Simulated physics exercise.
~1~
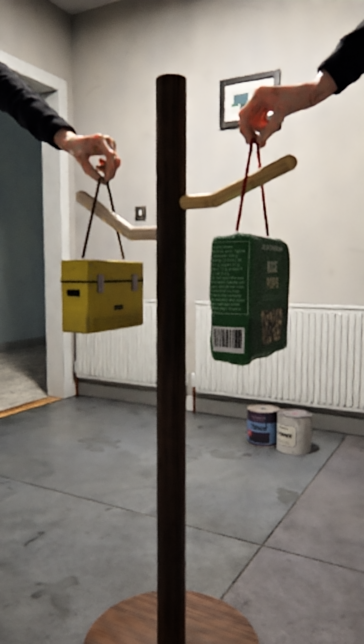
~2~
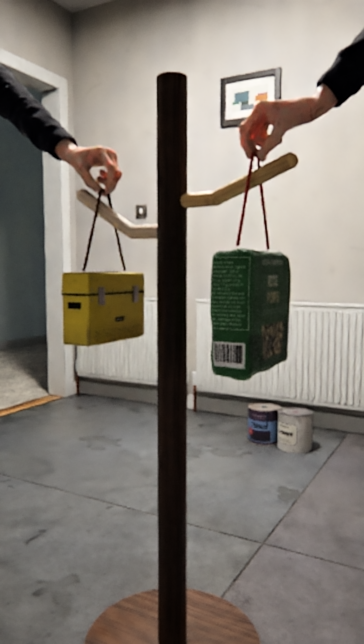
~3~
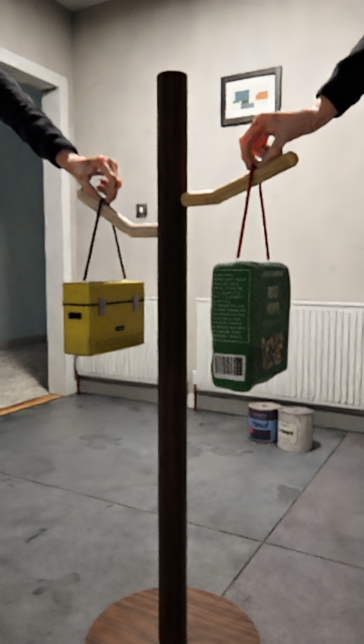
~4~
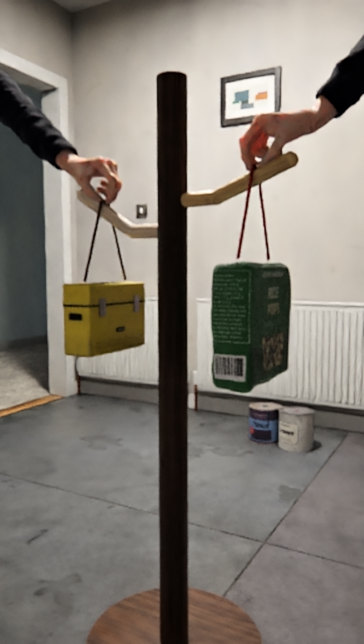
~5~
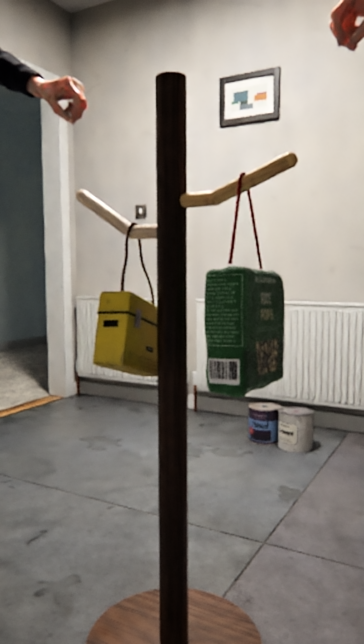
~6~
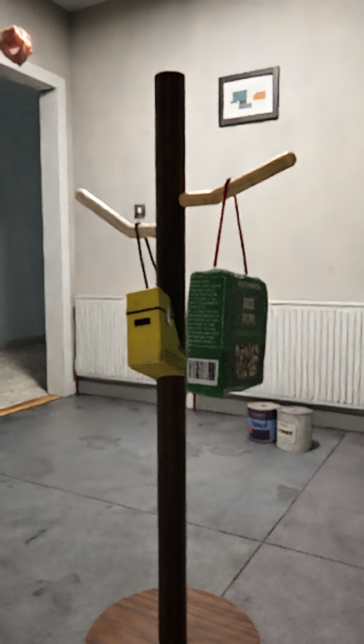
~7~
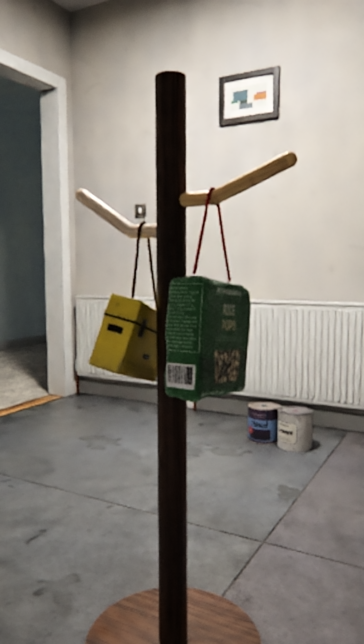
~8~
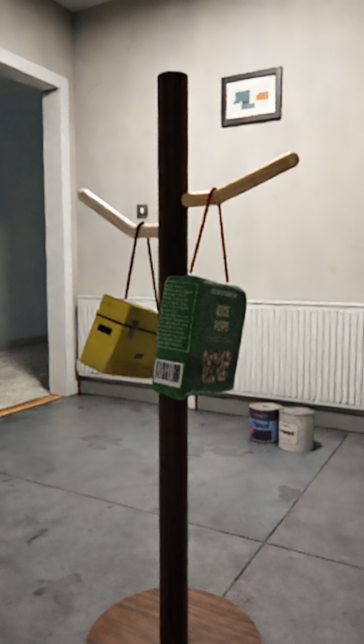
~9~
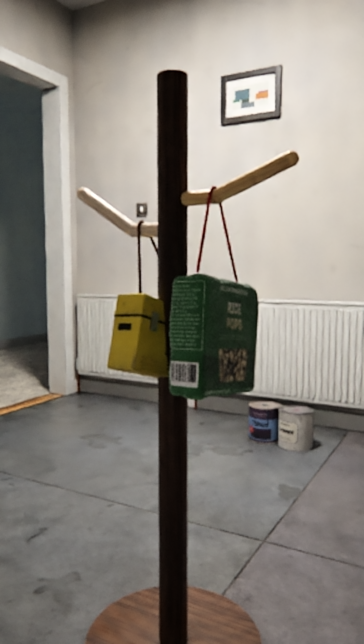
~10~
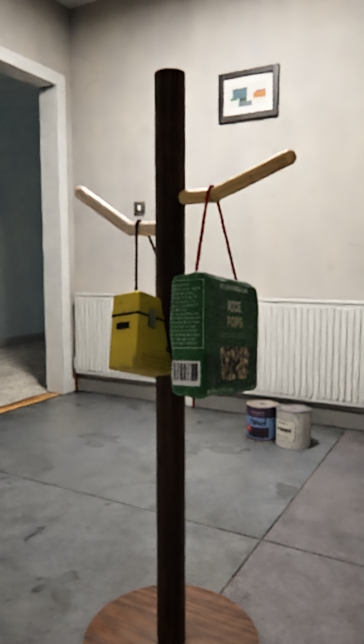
In a grey-walled room with a radiator and paint tins on the floor, two hands hold a yellow case and a green bag by their loops beside a dark post with two pale pegs. The hands lower both items slightly until the loops meet the pegs, then let go and draw away. The yellow case slides right toward the post and tilts, while the green bag slips left along its peg. Both swing a little to the left, then ease back right. They end hanging close against the post, each leaning slightly.
